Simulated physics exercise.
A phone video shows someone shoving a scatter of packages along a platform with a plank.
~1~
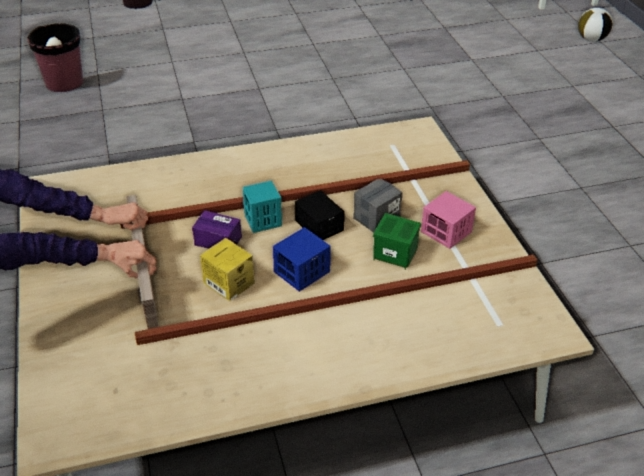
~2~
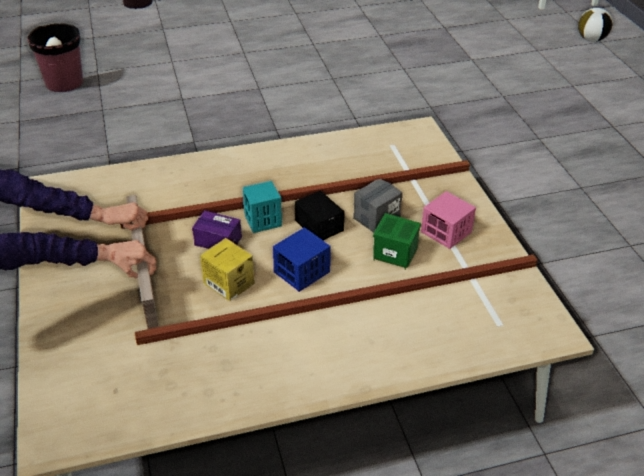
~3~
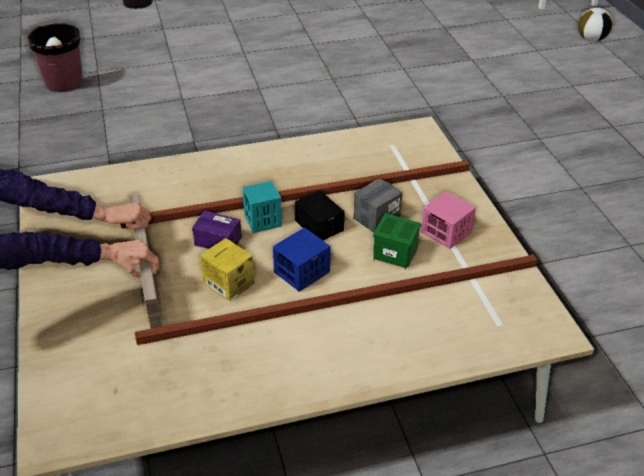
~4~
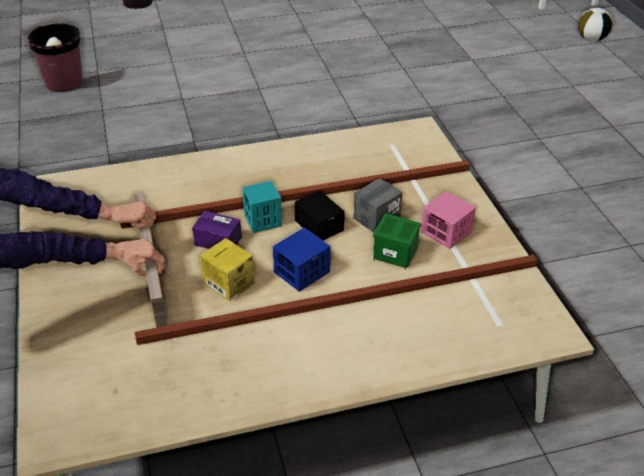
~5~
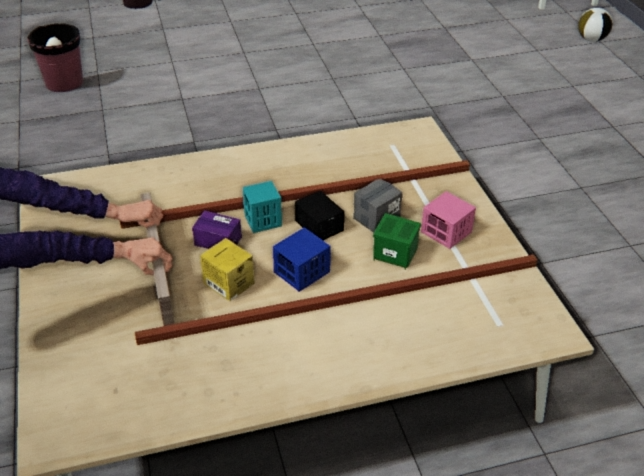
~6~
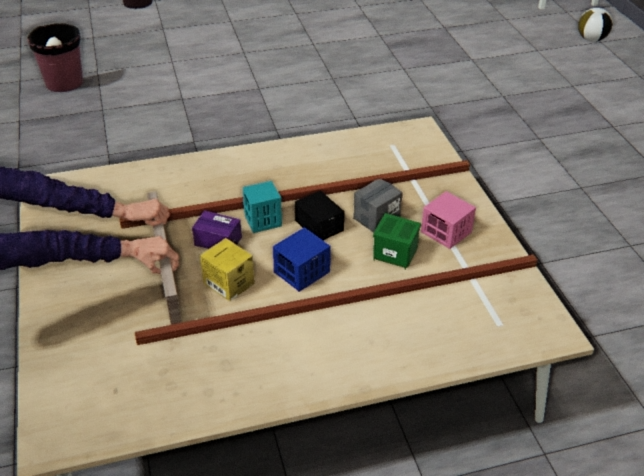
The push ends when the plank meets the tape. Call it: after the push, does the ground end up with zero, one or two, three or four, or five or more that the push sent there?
The ground ends up with three or four.
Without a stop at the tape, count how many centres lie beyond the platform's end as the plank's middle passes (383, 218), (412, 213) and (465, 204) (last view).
Counts by place: 0 / 2 / 5.
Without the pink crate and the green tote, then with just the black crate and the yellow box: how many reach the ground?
Counts - first: 1; second: 1.
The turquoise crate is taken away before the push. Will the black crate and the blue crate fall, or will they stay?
Black crate stays put, blue crate stays put.
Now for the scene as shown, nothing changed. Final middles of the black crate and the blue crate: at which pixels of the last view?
First object: (474, 198); second object: (504, 226).
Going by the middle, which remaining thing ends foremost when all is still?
The blue crate is foremost.
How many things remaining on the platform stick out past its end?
I'd say 1 of them.
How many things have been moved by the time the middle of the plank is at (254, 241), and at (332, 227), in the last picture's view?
At the first point the count is 4, at the second it's 8.
A little later, none off yet; pink crate at rest near (448, 220); green tote at rest near (396, 242); grey parcel at rest near (378, 205).
When it is over, the number that fall off is three or four; down, grey parcel, green tote and pink crate.
